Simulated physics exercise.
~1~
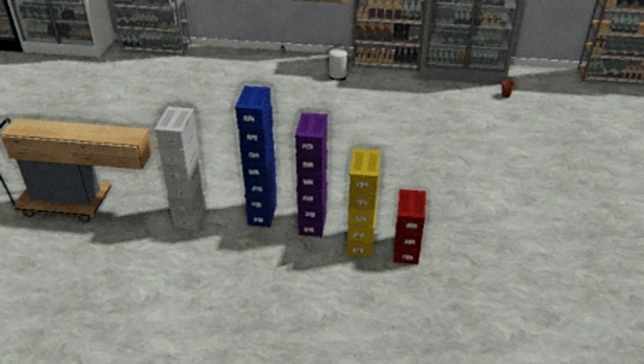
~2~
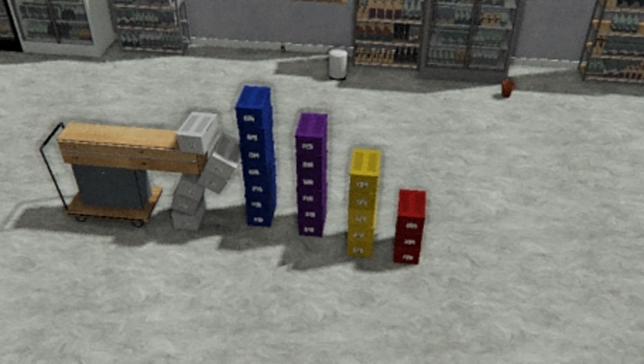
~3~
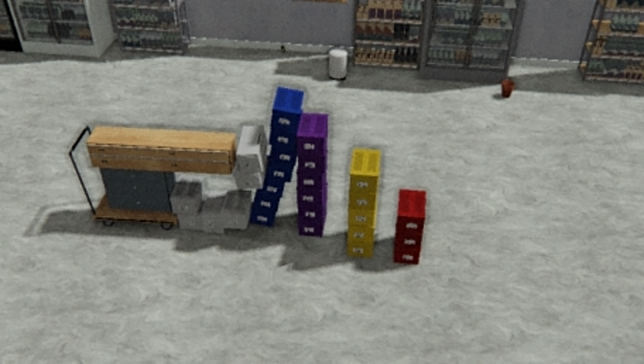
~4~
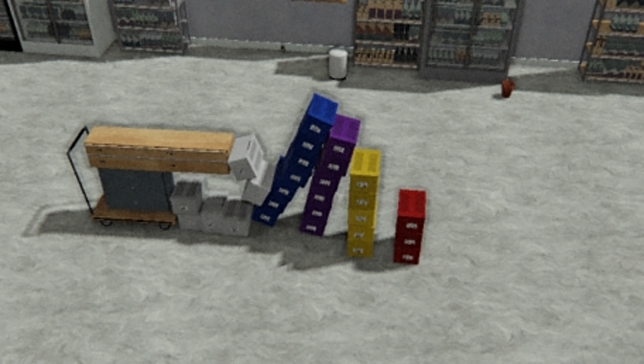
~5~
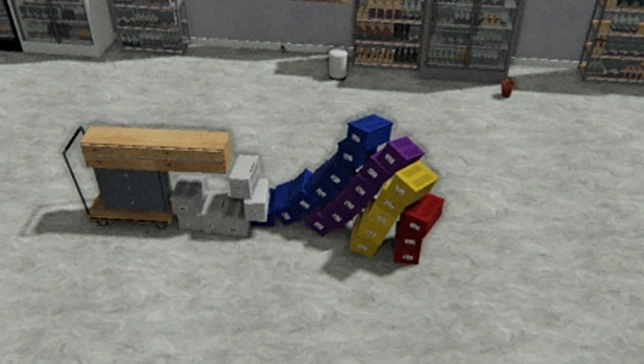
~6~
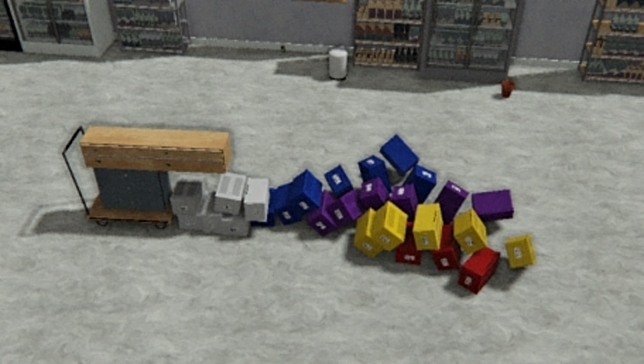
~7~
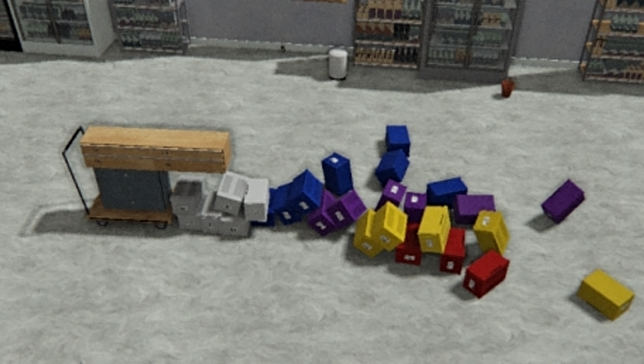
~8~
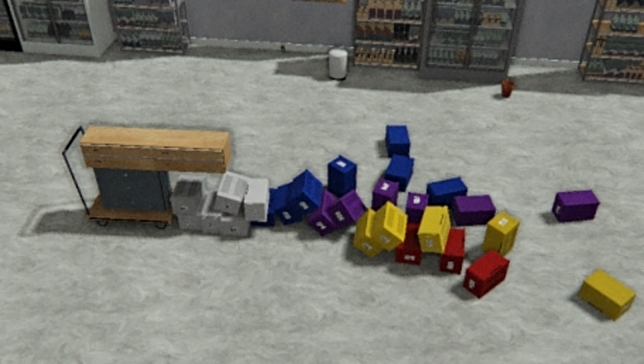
A loaded trolley rolls right into stacked boxes, toppling every coloured stack into scattered heaps.
